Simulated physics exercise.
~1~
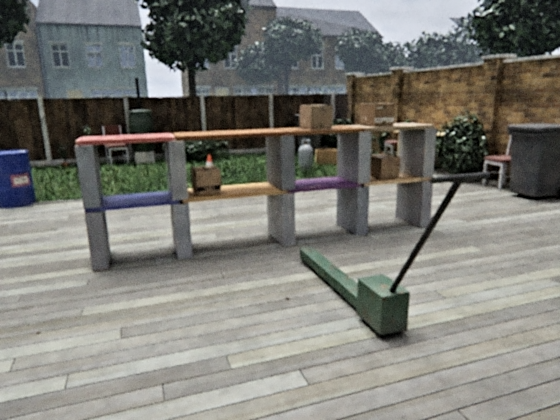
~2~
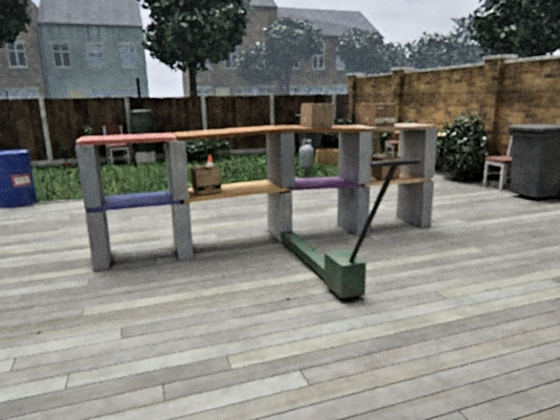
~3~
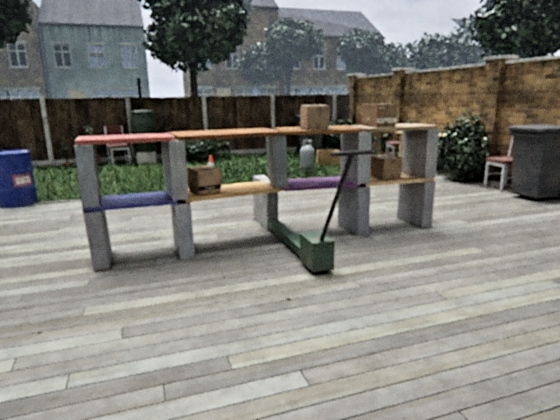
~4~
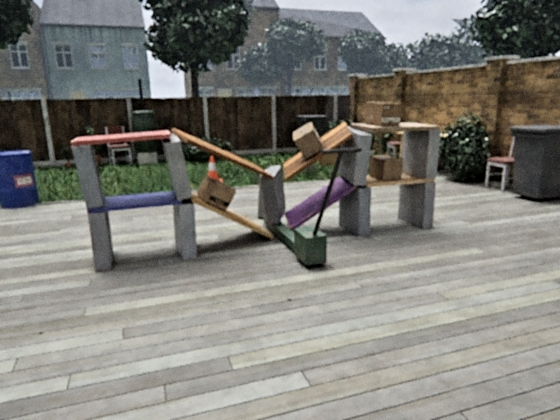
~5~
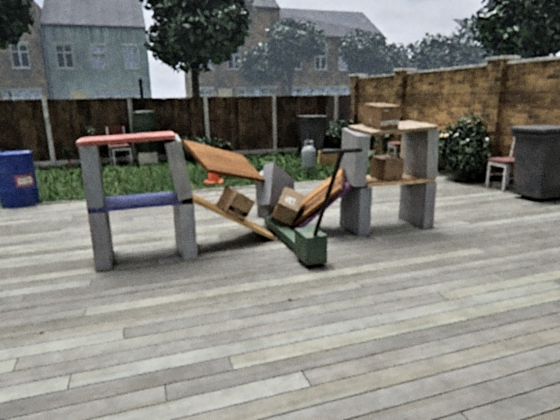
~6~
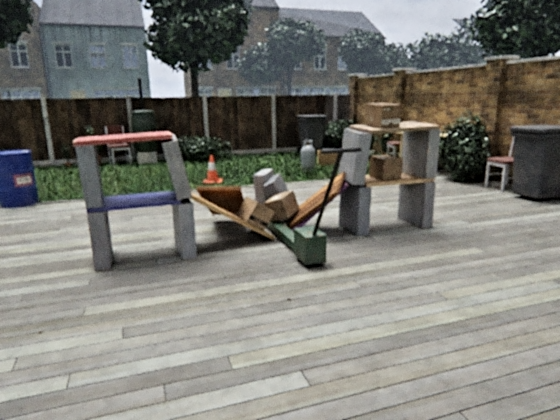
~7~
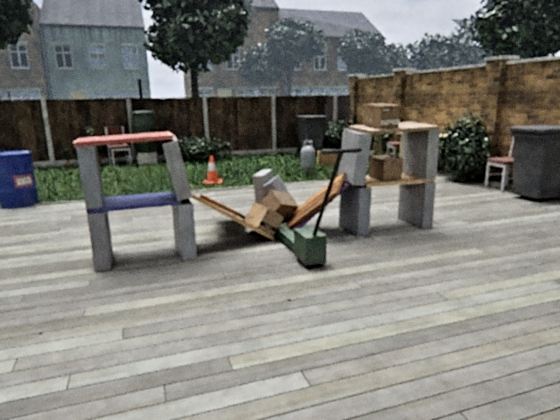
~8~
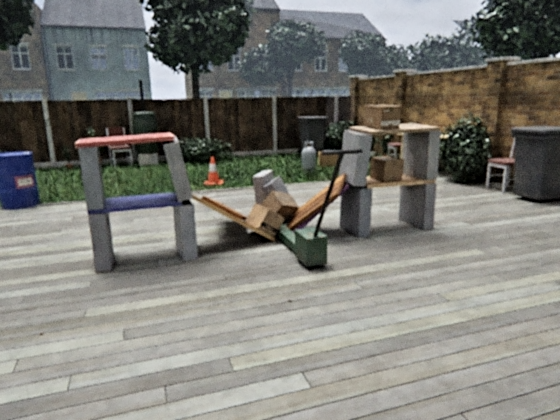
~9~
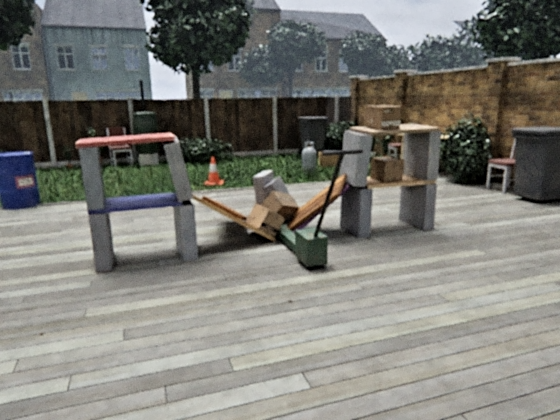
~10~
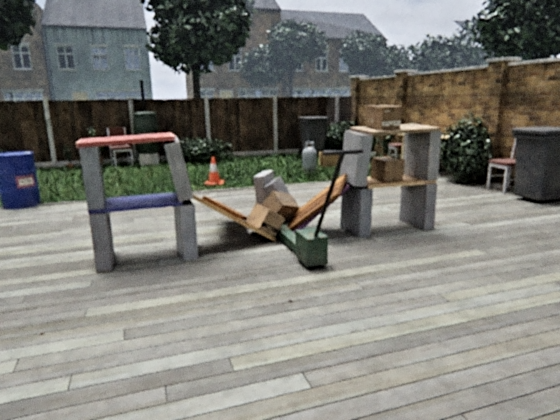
Shelving of boards on grey uprights collapsing in the middle after a green jack slides in, both ends left standing.
